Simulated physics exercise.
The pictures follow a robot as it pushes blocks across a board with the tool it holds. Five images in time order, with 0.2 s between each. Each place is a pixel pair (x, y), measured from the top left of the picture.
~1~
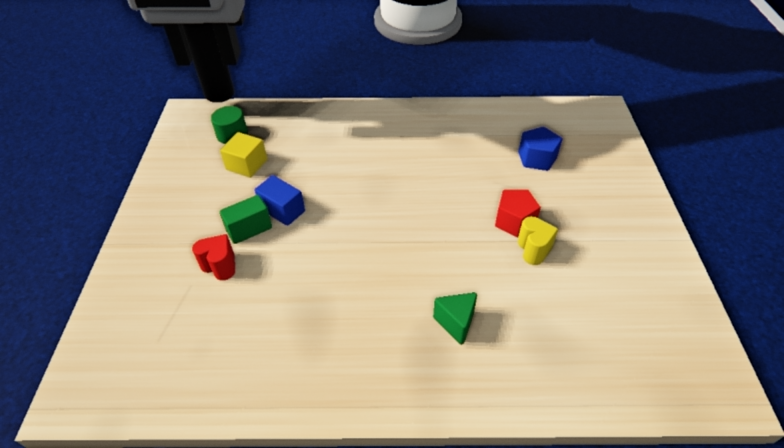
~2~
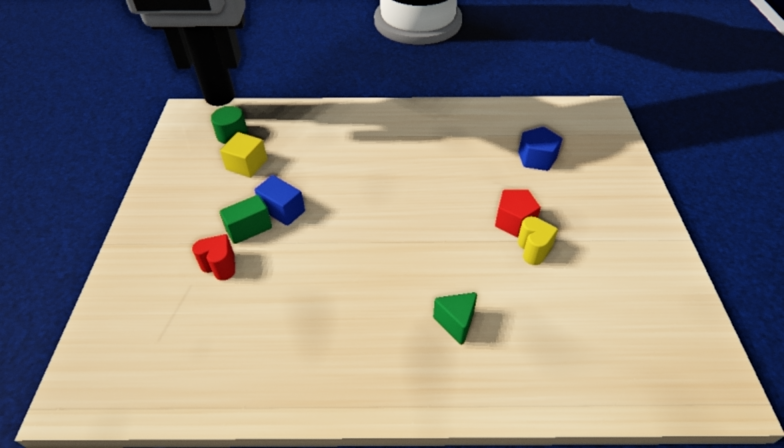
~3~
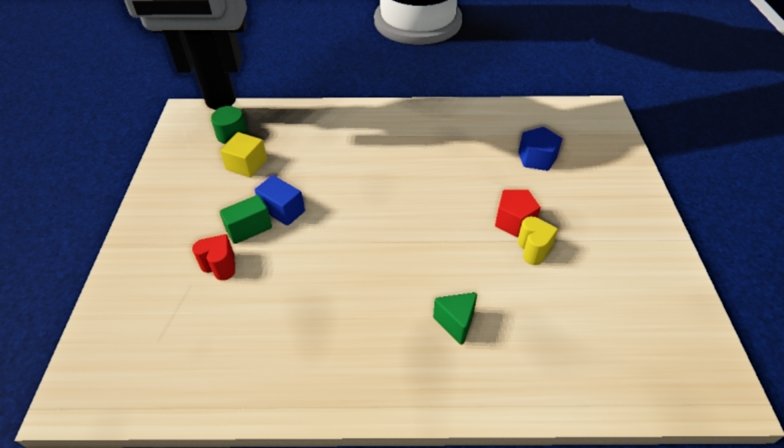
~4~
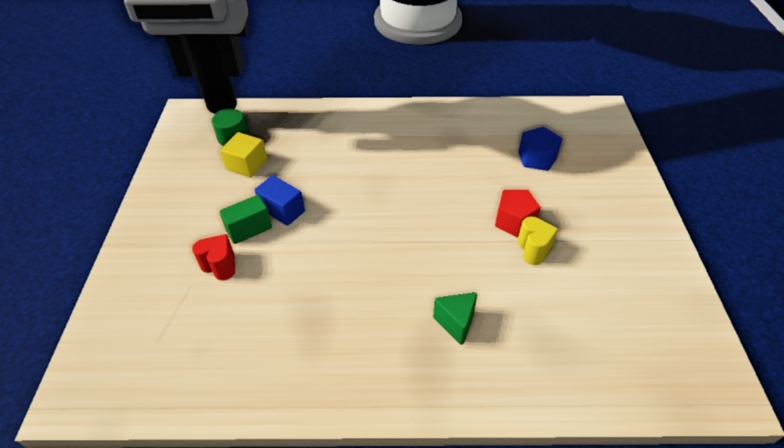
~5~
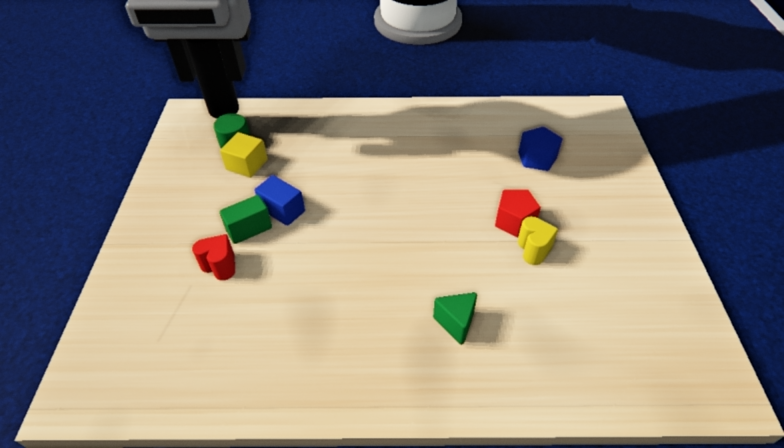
On a pale wooden board with scattered coloured blocks, a black robot arm at the upper left edged slightly forward and nudged the green round block a tiny bit toward the yellow one.
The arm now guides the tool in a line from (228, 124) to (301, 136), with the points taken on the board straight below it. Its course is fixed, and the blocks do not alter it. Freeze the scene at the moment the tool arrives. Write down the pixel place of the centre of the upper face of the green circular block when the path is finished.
Pixel (246, 130).
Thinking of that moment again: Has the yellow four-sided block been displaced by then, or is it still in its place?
Shifted.
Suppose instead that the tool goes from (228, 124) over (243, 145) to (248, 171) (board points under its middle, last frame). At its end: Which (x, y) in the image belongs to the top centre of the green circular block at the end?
It is going to be at (263, 168).
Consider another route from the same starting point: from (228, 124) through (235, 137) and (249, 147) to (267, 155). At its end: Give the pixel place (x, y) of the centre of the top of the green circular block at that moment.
Its top centre is at about (270, 156).
On the path given first. Halfway along, tool (263, 118); green circular block (246, 130); yellow four-sided block (241, 152).
At the end, tool (299, 124); green circular block (246, 130); yellow four-sided block (241, 152).
